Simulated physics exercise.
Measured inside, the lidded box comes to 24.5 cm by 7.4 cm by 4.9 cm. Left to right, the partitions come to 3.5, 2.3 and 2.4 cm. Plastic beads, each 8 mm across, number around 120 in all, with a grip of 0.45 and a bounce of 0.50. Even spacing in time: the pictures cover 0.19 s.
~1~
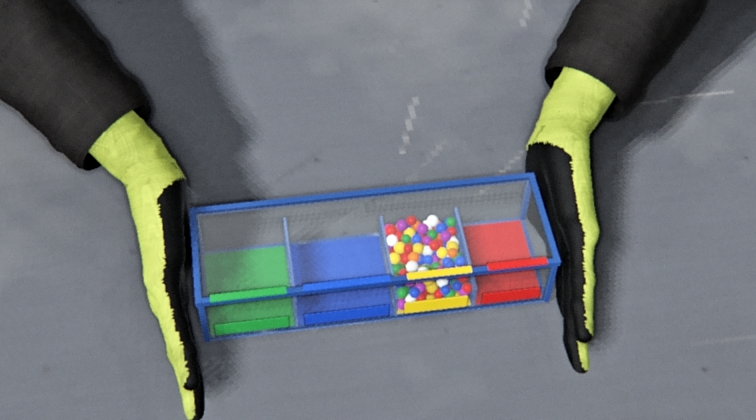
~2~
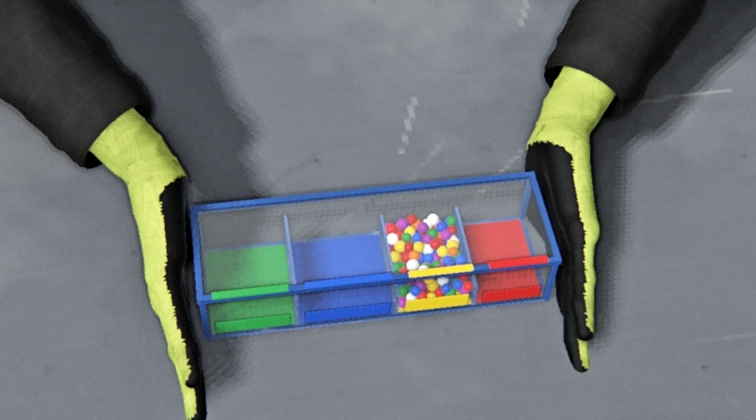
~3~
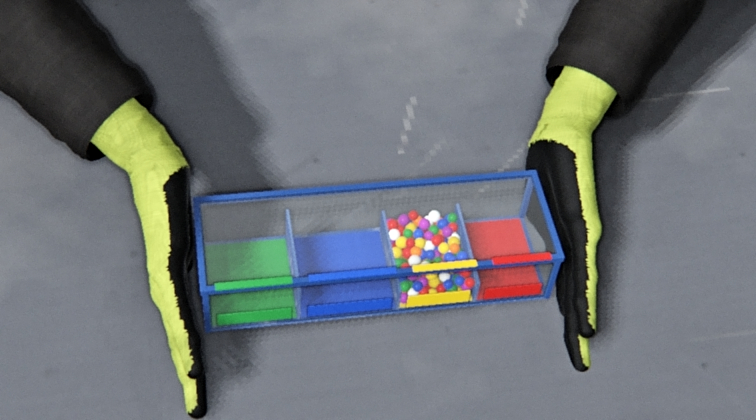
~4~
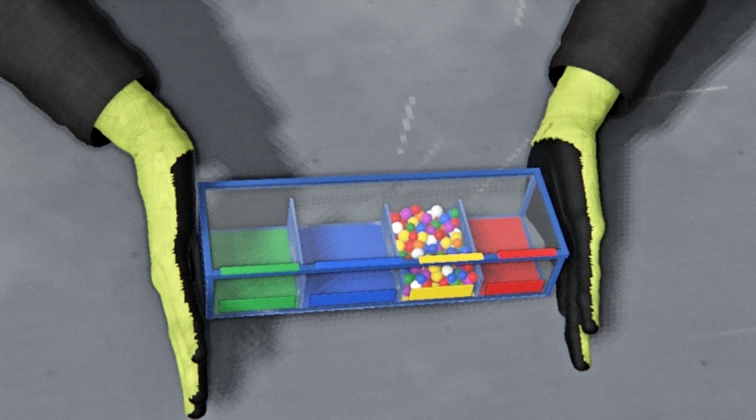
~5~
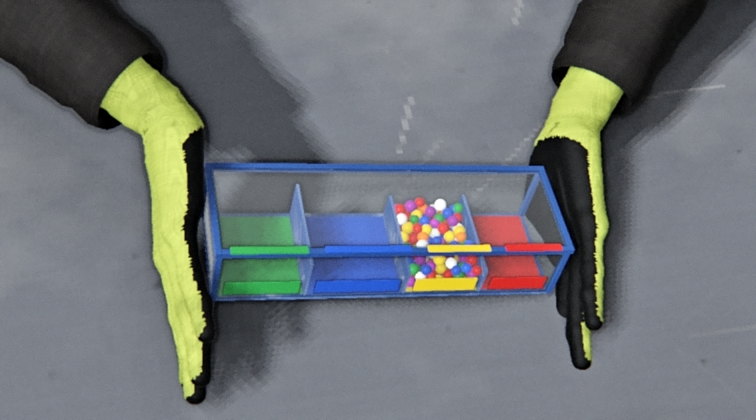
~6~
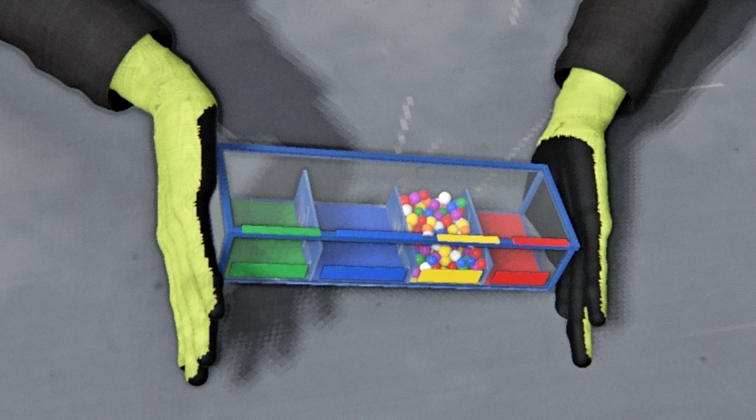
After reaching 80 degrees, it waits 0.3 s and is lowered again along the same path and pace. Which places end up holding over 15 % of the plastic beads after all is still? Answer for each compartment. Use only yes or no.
Red: Yes; blue: No; green: No; yellow: Yes.
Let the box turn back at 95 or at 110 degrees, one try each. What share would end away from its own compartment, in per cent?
I'd expect close to 90 and then close to 95 per cent.
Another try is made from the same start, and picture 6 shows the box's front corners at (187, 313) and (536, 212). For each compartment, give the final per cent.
Per cent at the end: Red 0; blue 35; green 35; yellow 30.
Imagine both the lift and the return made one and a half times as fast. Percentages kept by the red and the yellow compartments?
In that case red would keep 55 % and yellow would keep 45 %.
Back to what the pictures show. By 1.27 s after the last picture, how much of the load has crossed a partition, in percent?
Around 55 percent.
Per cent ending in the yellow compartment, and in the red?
Yellow 45, red 55.
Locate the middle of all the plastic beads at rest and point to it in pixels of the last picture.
In the last view, approximately (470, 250).
Then, 0.76 s after the last picture, tilt 80 degrees; red 45 %, yellow 55 %.
Then, 1.27 s after the last picture, tilt 43 degrees; red 55 %, yellow 45 %.
Then, 1.84 s after the last picture, tilt 0 degrees; red 55 %, yellow 45 %.
In the end, red 55 %, blue 0 %, green 0 %, yellow 45 %.
